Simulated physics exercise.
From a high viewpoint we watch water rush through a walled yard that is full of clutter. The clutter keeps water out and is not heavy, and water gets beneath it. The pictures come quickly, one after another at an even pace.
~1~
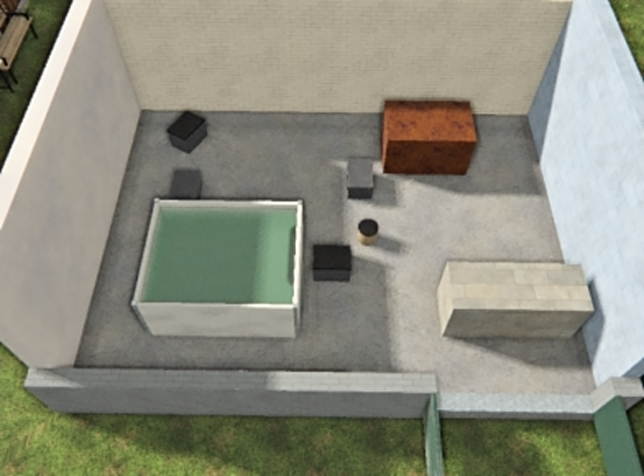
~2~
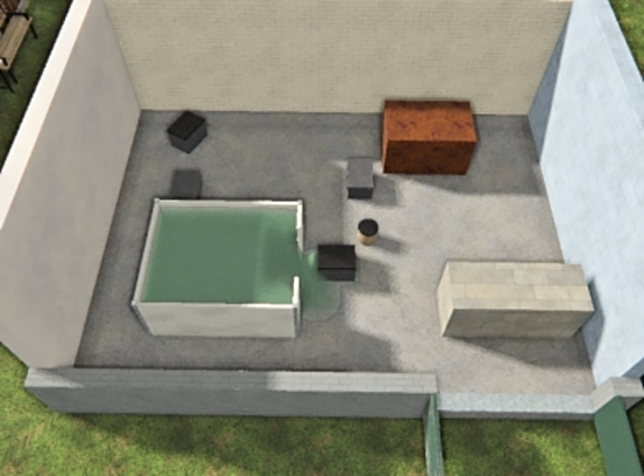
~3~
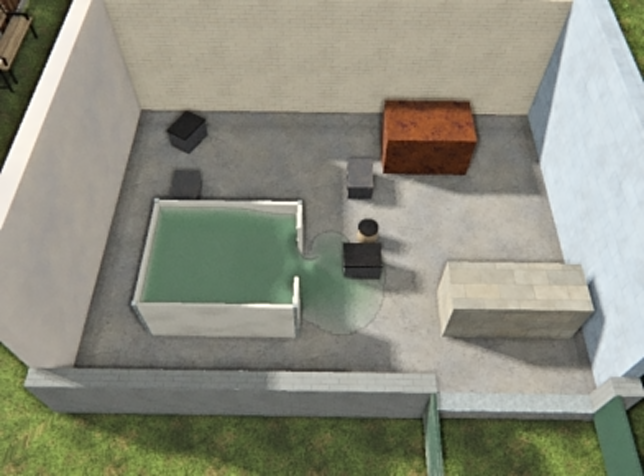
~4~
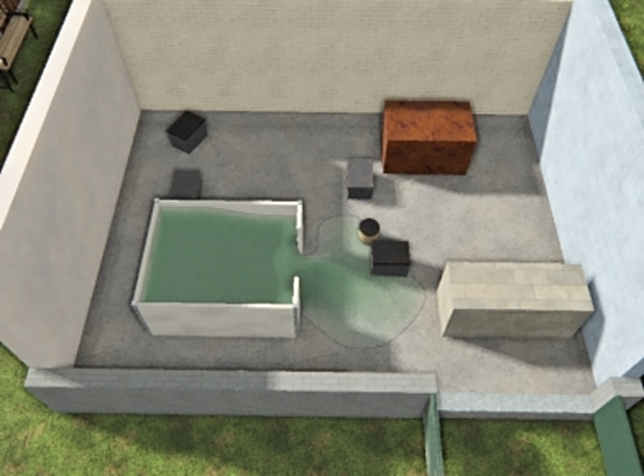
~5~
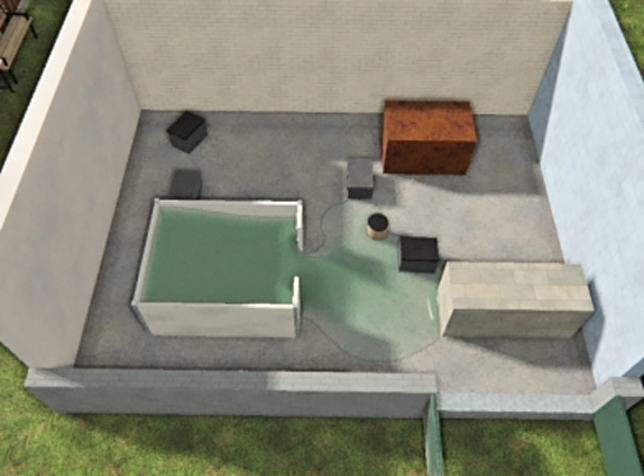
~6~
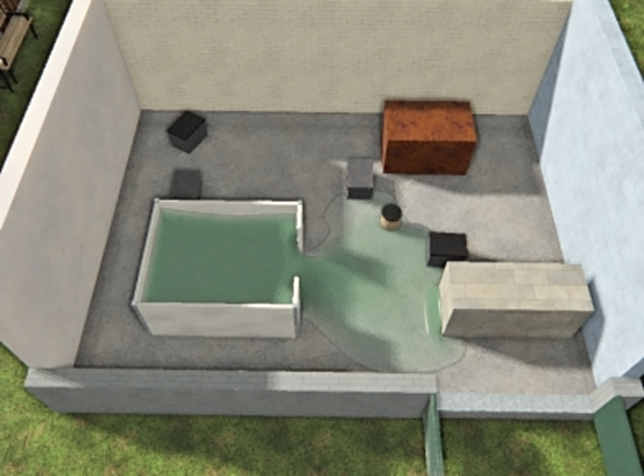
The clip shows green water pouring through a gap in a white tank's right side and spreading across a walled yard, pushing a dark box rightward toward a pale block, then shifting a small round pail slightly right.
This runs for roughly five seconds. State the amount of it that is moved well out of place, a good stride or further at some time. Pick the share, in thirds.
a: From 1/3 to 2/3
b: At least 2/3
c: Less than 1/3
From 1/3 to 2/3 (a).
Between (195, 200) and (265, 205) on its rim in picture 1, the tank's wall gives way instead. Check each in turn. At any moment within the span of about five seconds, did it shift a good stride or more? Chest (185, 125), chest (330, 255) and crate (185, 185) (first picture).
In turn: Moved that far, stayed within it, moved that far.
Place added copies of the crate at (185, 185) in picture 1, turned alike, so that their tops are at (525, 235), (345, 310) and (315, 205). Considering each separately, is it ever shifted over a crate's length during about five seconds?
Shoved clear, shoved clear, stays put.
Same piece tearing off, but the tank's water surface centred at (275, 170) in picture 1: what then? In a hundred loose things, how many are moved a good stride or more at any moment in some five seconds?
I reckon around 40 percent of them.
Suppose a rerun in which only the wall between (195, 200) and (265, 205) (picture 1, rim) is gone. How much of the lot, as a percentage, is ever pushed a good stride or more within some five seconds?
I'd say around 80 per cent.
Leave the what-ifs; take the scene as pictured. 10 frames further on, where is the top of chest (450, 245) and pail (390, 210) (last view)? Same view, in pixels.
(549, 203) and (540, 148), roughly.
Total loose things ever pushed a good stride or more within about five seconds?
Number: 2.
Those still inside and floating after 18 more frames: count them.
It adds up to 2.
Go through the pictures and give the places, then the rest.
The first frame shows a chest at (332, 256), on the bottom; a pail at (368, 227), on the bottom; 0 of 5 have shifted.
The second frame shows a chest at (337, 256), on the bottom, close to its start; a pail at (368, 227), on the bottom; 1 of 5 have shifted.
The third frame shows a chest at (363, 254) rests on the ground, a stride from its start; a pail at (368, 227) rests on the ground; 1 of 5 have shifted.
The fourth frame shows a chest at (391, 252), on the bottom, a stride from its start; a pail at (370, 227) rests on the ground; 1 of 5 have shifted.
The fifth frame shows a chest at (420, 248), on the bottom, a stride from its start; a pail at (378, 222) rests on the ground, close to its start; 2 of 5 have shifted.
The sixth frame shows a chest at (449, 244) rests on the ground, far from its start; a pail at (392, 212), on the bottom, a stride from its start; 2 of 5 have shifted.
A moment on, 2 of 5 are well off their spots; 0 afloat.
Next, 2 of 5 are well off their spots; 2 afloat.
Later, 2 of 5 are well off their spots; 2 afloat.
In the end, 2 of 5 are well off their spots, and 2 have been at some point; 2 afloat.
